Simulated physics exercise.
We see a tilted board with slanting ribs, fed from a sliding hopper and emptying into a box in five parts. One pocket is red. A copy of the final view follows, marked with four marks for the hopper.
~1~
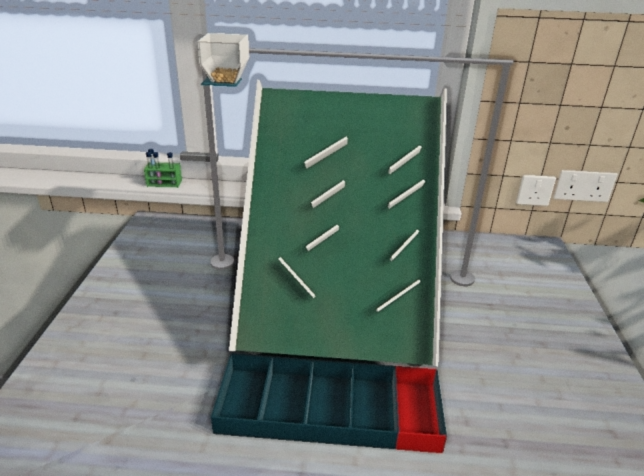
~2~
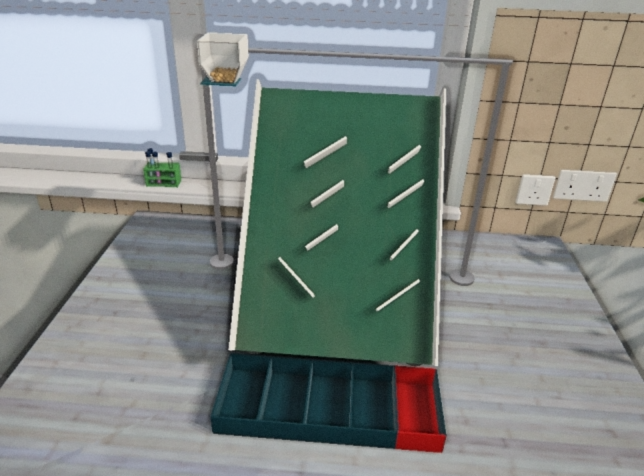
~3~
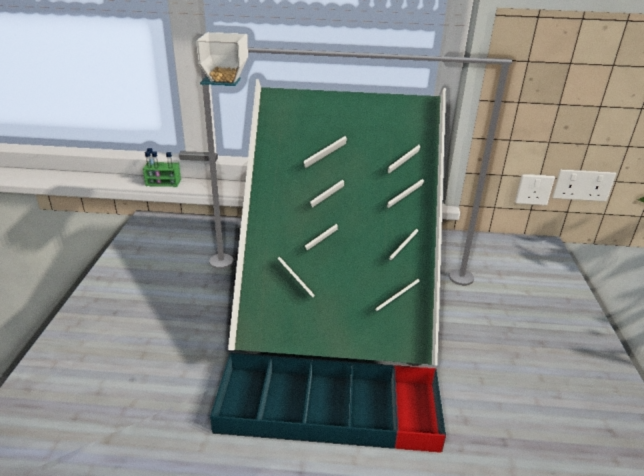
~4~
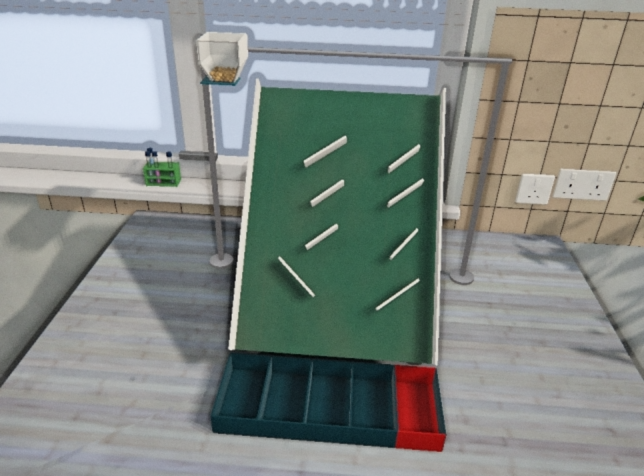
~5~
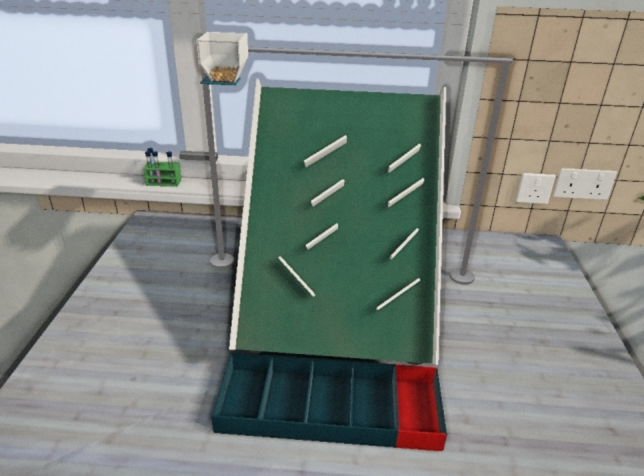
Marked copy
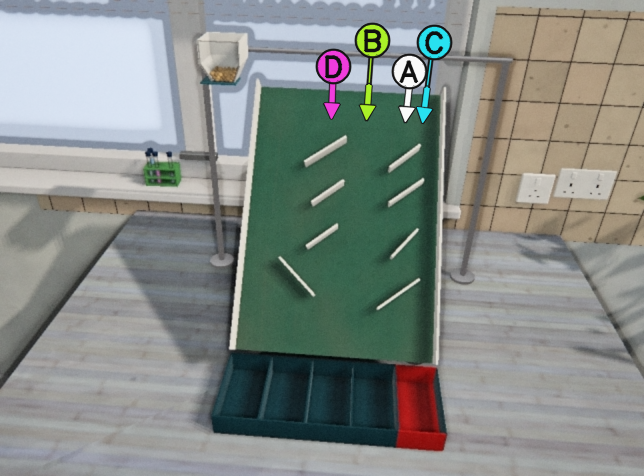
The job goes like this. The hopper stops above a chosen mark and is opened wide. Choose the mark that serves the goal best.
Choose C.
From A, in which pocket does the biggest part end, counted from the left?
The third.
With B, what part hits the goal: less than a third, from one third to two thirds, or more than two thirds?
Mark B gives less than a third.
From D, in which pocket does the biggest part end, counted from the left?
The first from the left.
On the marked copy, mark A meets the board at (405, 116); mark B meets the board at (366, 114); mark C meets the board at (423, 117); mark D meets the board at (331, 113).
For mark A, about a tenth in the red pocket, roughly two thirds in other pockets, roughly a quarter outside the box.
For mark B, not one piece in the red pocket, the larger part in other pockets, about a tenth outside the box.
For mark C, roughly a third in the red pocket, roughly a third in other pockets, roughly a third outside the box.
For mark D, not one piece in the red pocket, almost all in other pockets, about a tenth outside the box.
